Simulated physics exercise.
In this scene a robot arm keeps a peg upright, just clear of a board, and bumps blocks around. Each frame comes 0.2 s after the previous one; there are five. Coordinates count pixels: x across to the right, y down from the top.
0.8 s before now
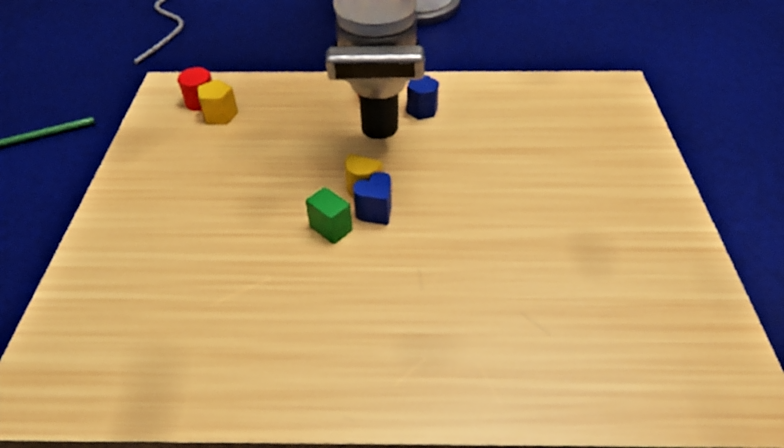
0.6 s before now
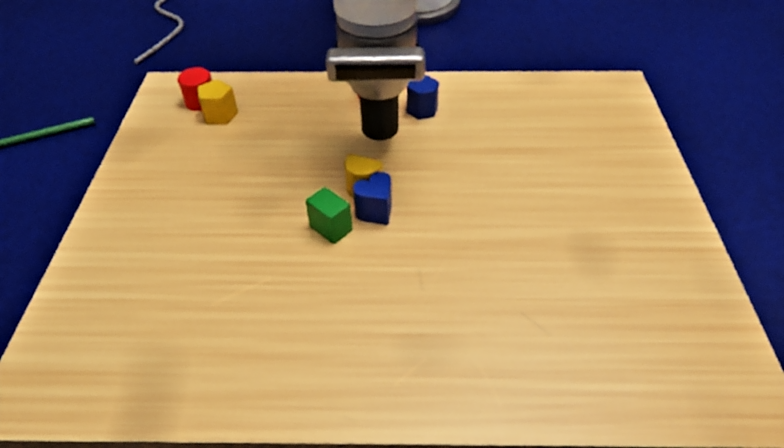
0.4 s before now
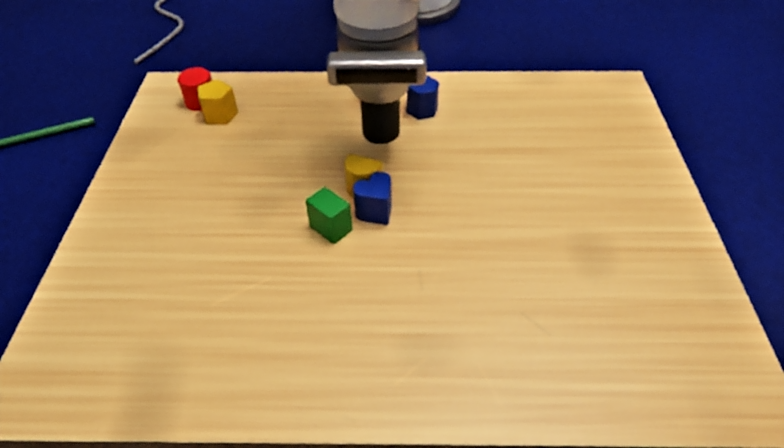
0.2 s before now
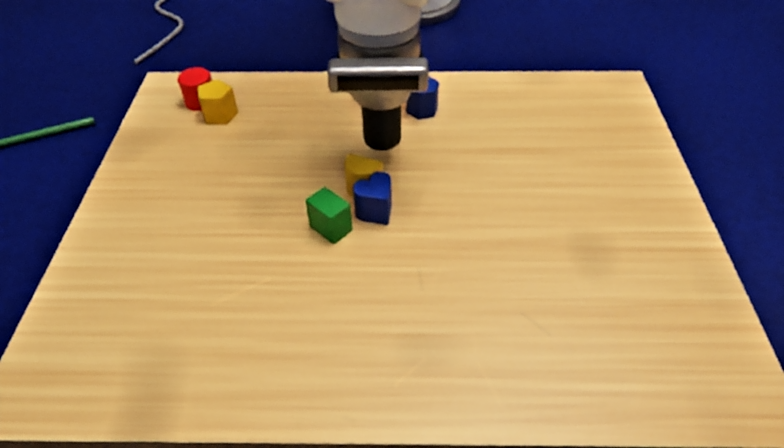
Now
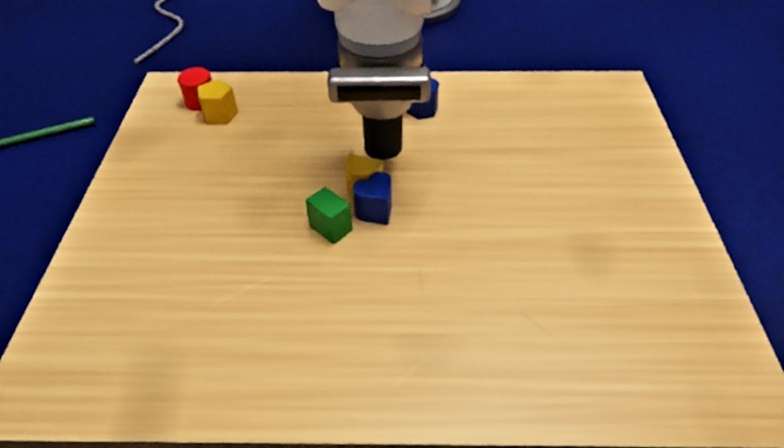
In this clip, a robot arm with a black peg moves slightly forward over a wooden board, nearing a cluster of green, yellow and blue blocks, while these and the red, yellow and blue blocks farther back stay still.
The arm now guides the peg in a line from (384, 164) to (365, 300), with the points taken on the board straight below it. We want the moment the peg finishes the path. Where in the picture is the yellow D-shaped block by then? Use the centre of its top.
The middle of its upper face should be somewhere near (344, 183).
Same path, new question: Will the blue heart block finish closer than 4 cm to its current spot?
It seems not.
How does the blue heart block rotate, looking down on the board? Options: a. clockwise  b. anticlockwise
(a)
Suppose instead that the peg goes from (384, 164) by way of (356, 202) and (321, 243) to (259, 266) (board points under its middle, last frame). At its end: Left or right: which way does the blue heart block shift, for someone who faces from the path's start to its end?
It's going to go left.
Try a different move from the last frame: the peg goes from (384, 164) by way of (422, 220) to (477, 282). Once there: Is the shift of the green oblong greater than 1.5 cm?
Answer: No.
What follows on the original path. One third of the way, peg at (379, 187); yellow D-shaped block at (345, 182), turned 70° clockwise; blue heart block at (372, 205), turned 20° clockwise.
Two thirds of the way, peg at (372, 232); yellow D-shaped block at (344, 183), turned 75° clockwise; blue heart block at (367, 251), turned 40° clockwise.
At the end, peg at (364, 284); green oblong in place; yellow D-shaped block at (344, 183), turned 75° clockwise; blue heart block at (358, 308), turned 40° clockwise.
